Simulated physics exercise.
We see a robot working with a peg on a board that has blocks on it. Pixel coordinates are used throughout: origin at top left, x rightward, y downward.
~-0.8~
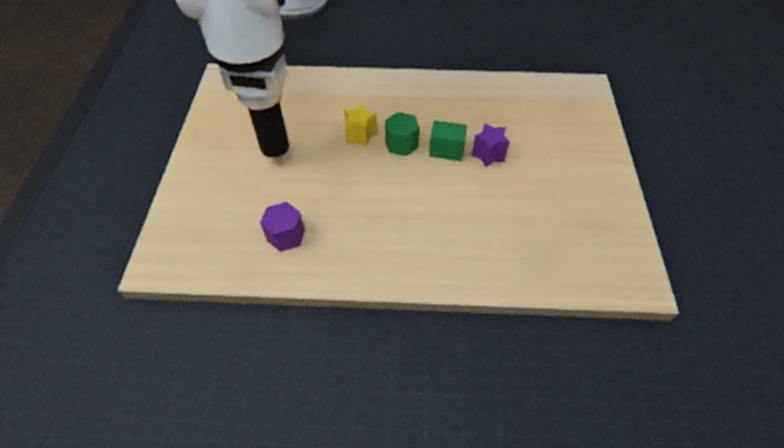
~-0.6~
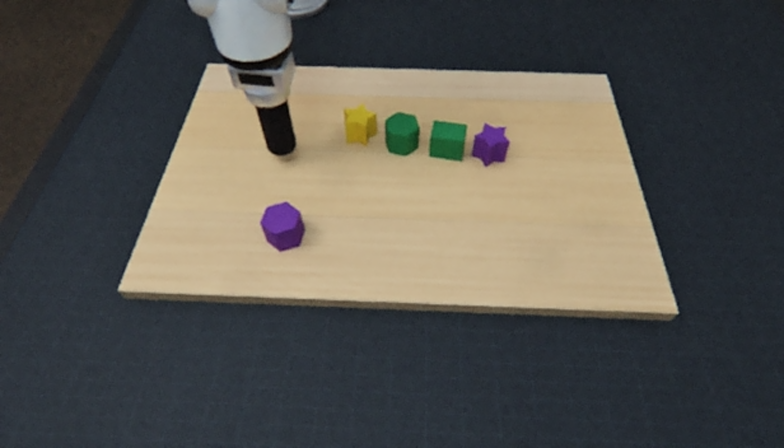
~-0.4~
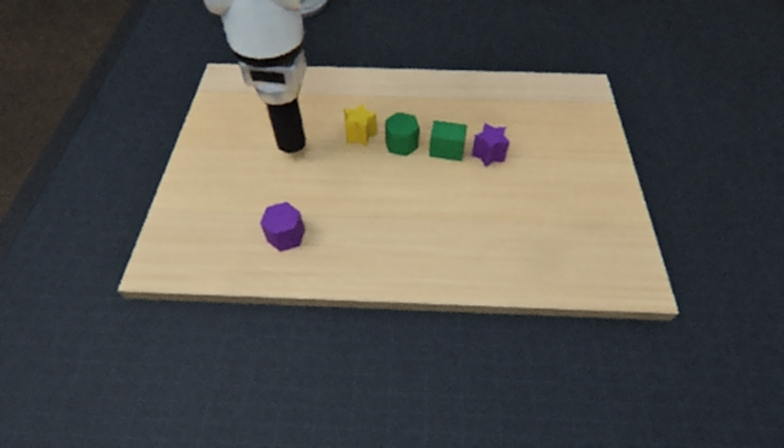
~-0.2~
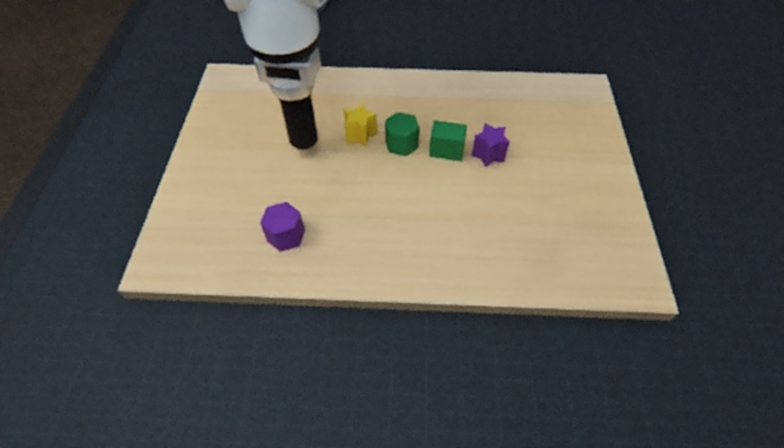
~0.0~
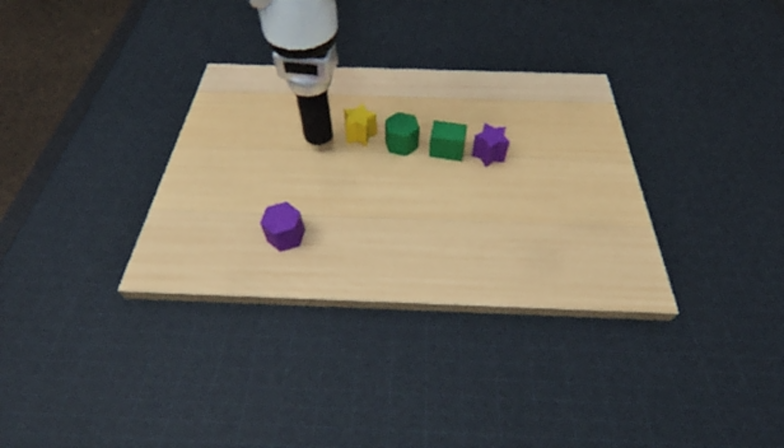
A white robot arm with a black peg starts at the upper left of a wooden board and slides steadily right, edging slightly upward. It closes in on the yellow star block at the left of a row with a green hexagon, green rectangle and purple star, while all the blocks, including a separate purple one below, stay still.
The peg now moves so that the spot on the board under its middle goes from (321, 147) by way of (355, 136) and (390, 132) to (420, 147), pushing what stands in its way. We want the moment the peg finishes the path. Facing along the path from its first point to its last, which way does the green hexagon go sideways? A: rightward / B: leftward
A: Rightward.
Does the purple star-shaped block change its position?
The answer is yes.
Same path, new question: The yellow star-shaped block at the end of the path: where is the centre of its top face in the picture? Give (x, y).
I'd expect the centre of its top face to be at (416, 101).
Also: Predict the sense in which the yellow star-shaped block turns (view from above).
Turns anticlockwise.
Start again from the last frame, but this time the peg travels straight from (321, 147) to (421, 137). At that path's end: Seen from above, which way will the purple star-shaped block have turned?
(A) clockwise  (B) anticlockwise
Correct choice: B.
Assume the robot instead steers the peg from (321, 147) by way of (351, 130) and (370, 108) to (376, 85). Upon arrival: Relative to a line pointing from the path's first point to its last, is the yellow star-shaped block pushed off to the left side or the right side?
Side: Right.
The first path, step by step. One third of the way, peg (355, 124); yellow star-shaped block (379, 110); green hexagon (406, 123).
Two thirds of the way, peg (391, 120); yellow star-shaped block (411, 100), turned 35° anticlockwise; green hexagon (426, 121), turned 60° clockwise; green rectangular block (458, 133), turned 15° clockwise.
At the end, peg (421, 135); yellow star-shaped block (416, 101), turned 60° anticlockwise; green hexagon (453, 130), turned 35° clockwise; green rectangular block (485, 141), turned 15° clockwise; purple star-shaped block (517, 139), turned 30° anticlockwise.
